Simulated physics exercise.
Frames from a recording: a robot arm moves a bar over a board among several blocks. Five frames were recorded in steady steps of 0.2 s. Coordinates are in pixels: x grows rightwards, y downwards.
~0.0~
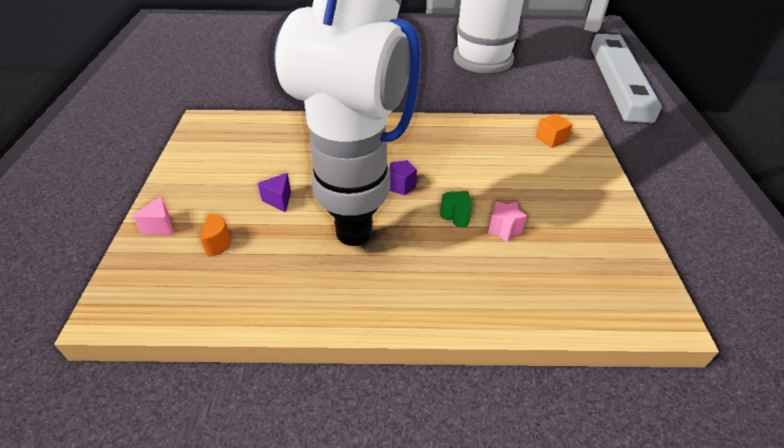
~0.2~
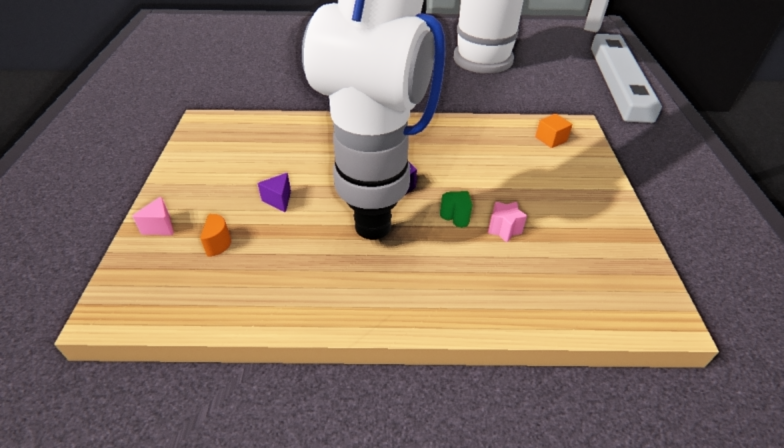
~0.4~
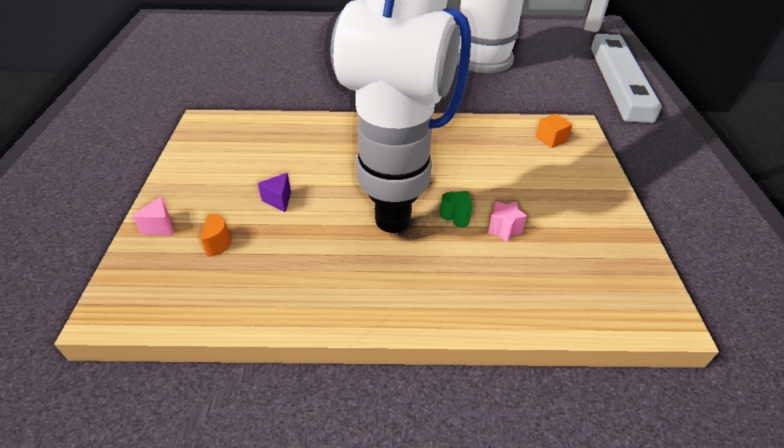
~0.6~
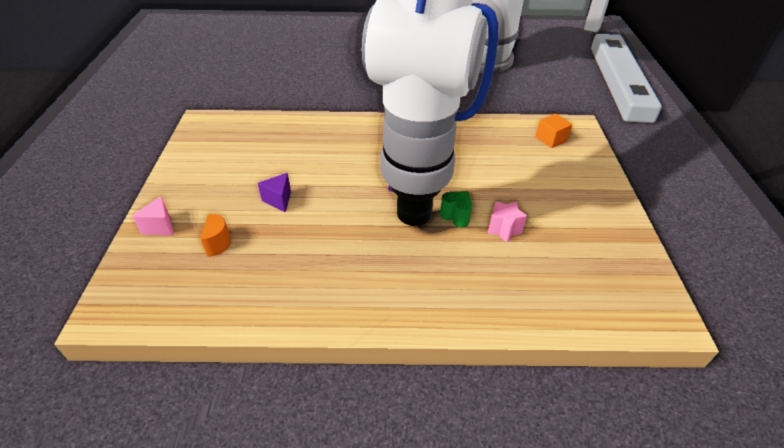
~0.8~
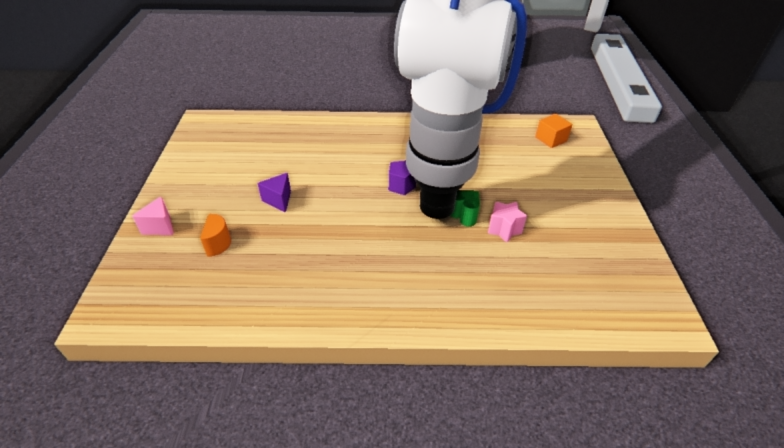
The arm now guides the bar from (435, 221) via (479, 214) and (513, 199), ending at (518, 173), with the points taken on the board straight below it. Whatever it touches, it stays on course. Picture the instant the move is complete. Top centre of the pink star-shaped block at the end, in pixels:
Around pixel (528, 212).
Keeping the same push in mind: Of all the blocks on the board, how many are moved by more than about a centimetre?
I foresee two blocks being moved.
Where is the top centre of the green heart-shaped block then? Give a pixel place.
My best guess is (546, 179).
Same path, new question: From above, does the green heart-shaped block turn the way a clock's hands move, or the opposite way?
Looking down, it rotates clockwise.
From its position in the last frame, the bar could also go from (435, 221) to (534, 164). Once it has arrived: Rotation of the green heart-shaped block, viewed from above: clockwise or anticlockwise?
In a top view, it turns clockwise.
What follows on the original path. One third of the way, bar at (482, 201); green heart-shaped block at (509, 192), turned 30° clockwise; pink star-shaped block at (518, 211), turned 50° clockwise.
Two thirds of the way, bar at (516, 186); green heart-shaped block at (544, 181), turned 45° clockwise; pink star-shaped block at (528, 212), turned 95° clockwise.
At the end, bar at (521, 160); purple five-sided block in place; green heart-shaped block at (546, 179), turned 65° clockwise; pink star-shaped block at (528, 212), turned 95° clockwise.
